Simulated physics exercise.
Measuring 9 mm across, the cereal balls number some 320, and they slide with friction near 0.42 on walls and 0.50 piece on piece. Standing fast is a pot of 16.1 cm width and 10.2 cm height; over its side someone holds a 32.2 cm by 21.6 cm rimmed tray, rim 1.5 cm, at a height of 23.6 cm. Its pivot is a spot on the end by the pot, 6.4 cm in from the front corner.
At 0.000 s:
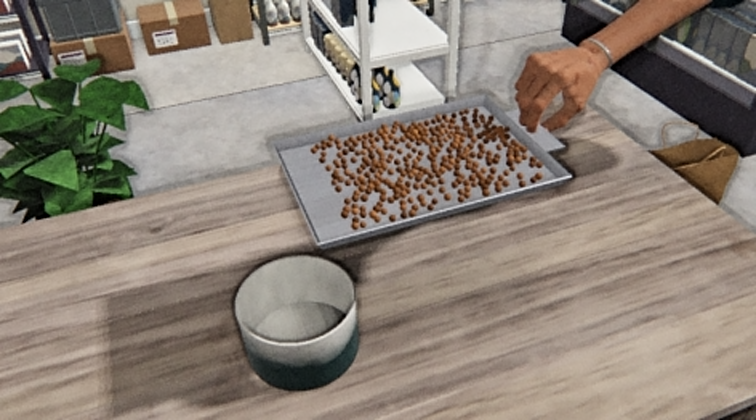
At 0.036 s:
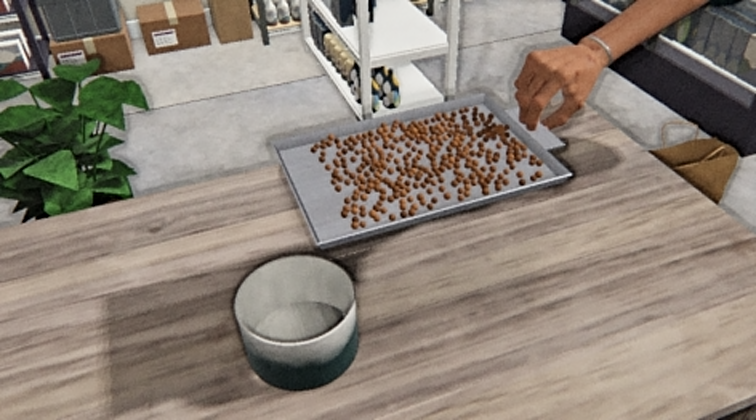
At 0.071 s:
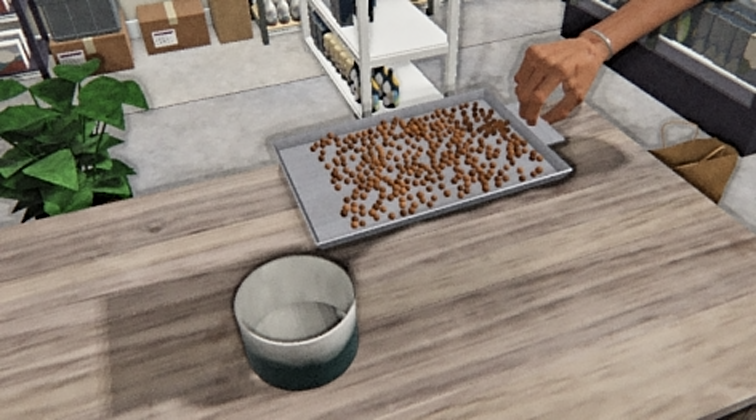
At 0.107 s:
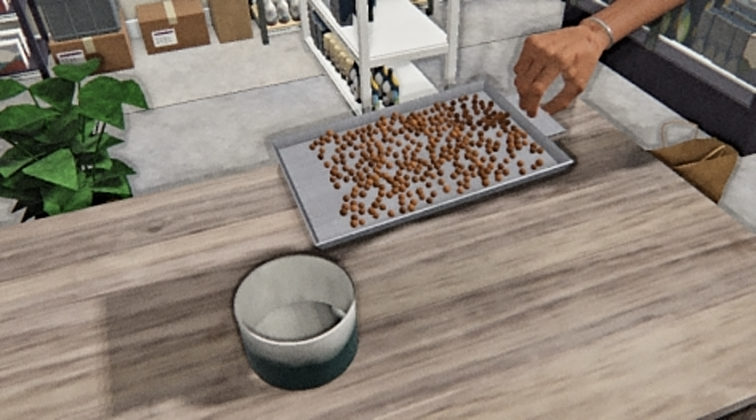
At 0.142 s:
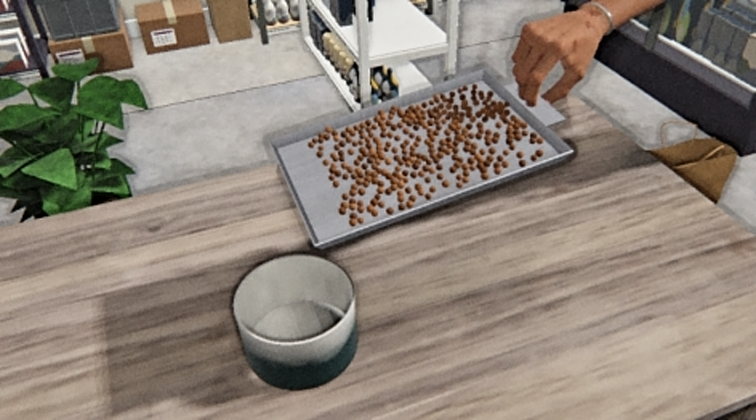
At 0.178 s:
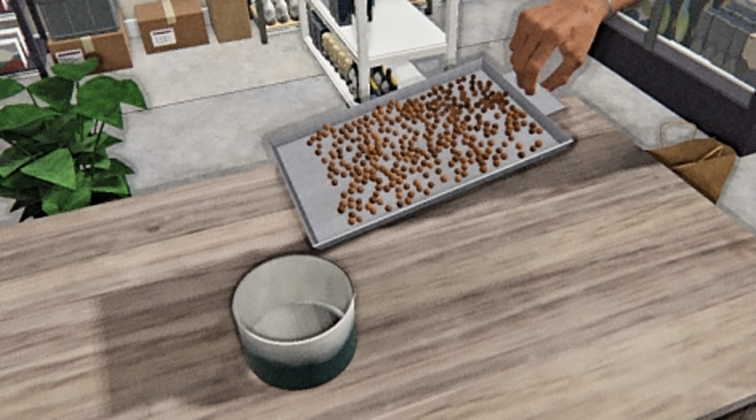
On a wooden table, a hand slowly raises the right end of a tray of brown balls.
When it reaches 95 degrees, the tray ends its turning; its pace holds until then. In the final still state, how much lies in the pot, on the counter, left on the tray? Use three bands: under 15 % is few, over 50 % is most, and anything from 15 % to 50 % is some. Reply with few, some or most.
Pot: Most, counter: Some, tray: Few.
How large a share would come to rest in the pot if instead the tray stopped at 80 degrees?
That would give about 60 per cent.
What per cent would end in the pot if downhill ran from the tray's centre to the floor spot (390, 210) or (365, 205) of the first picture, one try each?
First try: About 30 percent; second try: About 45 percent.
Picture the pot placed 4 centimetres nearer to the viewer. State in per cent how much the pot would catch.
55 per cent.
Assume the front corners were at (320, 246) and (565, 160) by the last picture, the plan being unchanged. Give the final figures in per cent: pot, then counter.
In the pot: 25 per cent; on the counter: 75 per cent.
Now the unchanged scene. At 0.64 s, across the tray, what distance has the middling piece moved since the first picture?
About 13 cm.
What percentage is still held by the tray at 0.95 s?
Load share: Around 30%.
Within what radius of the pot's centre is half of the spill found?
That comes to near 20 cm.
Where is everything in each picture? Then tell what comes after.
The first frame shows tray tilt 0 degrees, front corners at (321, 239) and (564, 174); middle of the pieces at (429, 157); pot at (296, 297).
The second frame shows tray tilt 0 degrees, front corners at (321, 239) and (564, 173); middle of the pieces at (429, 156).
The third frame shows tray tilt 2 degrees, front corners at (321, 239) and (565, 168); middle of the pieces at (429, 153).
The fourth frame shows tray tilt 4 degrees, front corners at (320, 239) and (565, 160), lowest corner left front; middle of the pieces at (428, 148).
The fifth frame shows tray tilt 7 degrees, front corners at (319, 240) and (565, 150), lowest corner left front; middle of the pieces at (427, 142).
The sixth frame shows tray tilt 10 degrees, front corners at (318, 240) and (565, 139), lowest corner left front; middle of the pieces at (426, 136); pot at (294, 296). Its pace works out near 85 degrees a second.
After 0.64 s, tilt 51 degrees; the tray holds 100 %, the pot 0 %.
Then, at 0.95 s, tilt 78 degrees; the tray holds 30 %, the pot 30 %.
After 1.36 s, tilt 95 degrees; the tray holds 0 %, the pot 60 %.
In the end, at 2.0 s, pot 60 %, counter 40 %, tray 0 %.
